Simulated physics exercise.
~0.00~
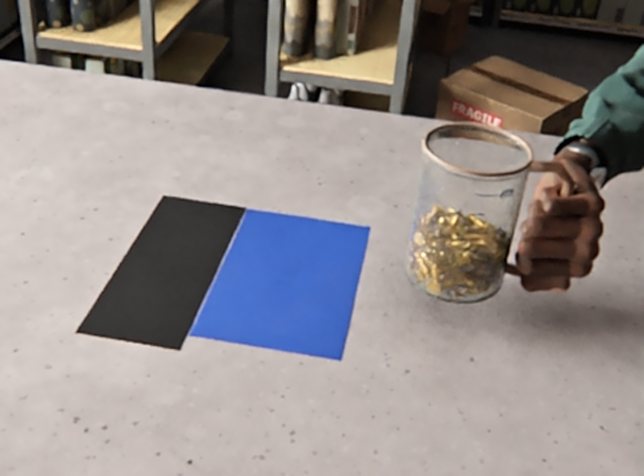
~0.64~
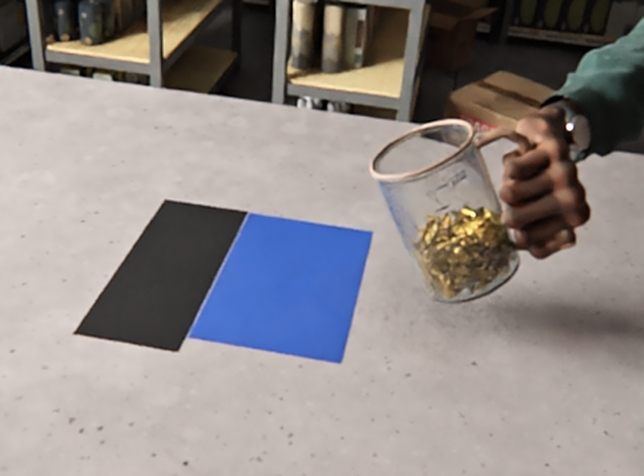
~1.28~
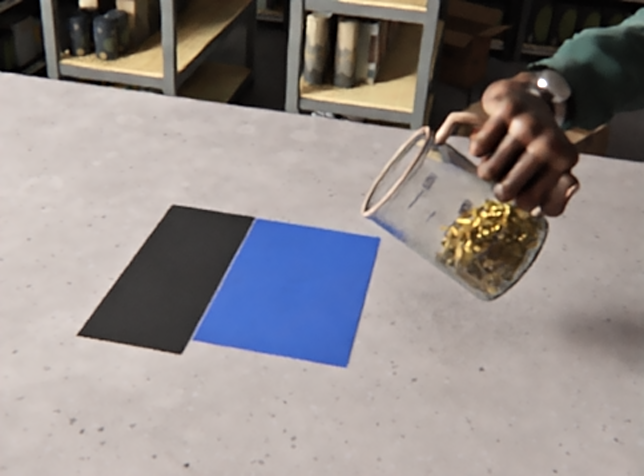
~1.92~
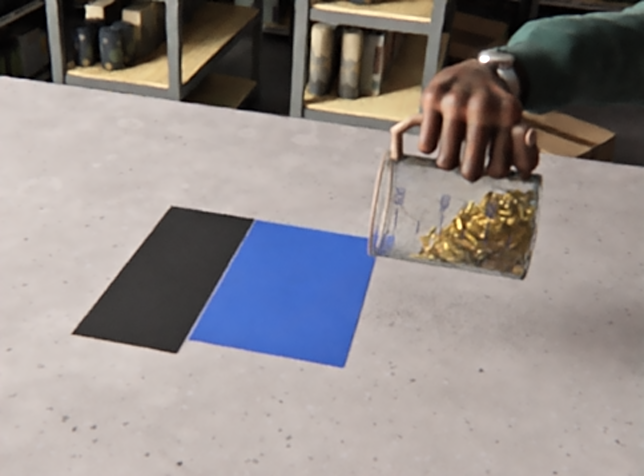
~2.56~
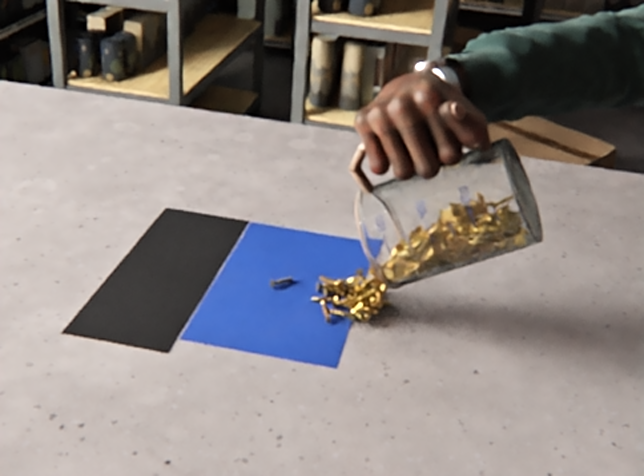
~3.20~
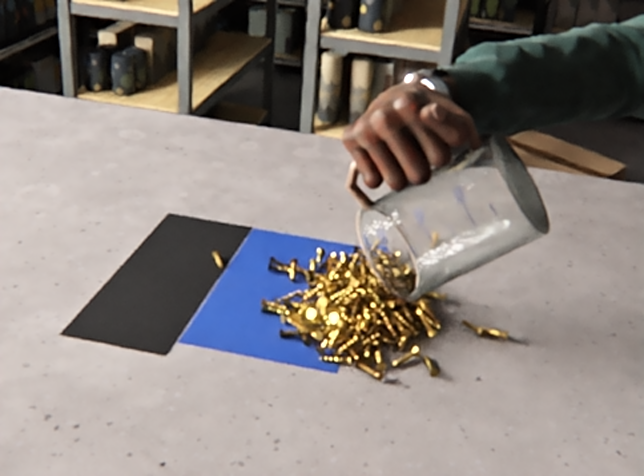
On a bare grey table, a hand tilting a clear jug and pouring brass-coloured screws into a heap across a blue mat's edge.
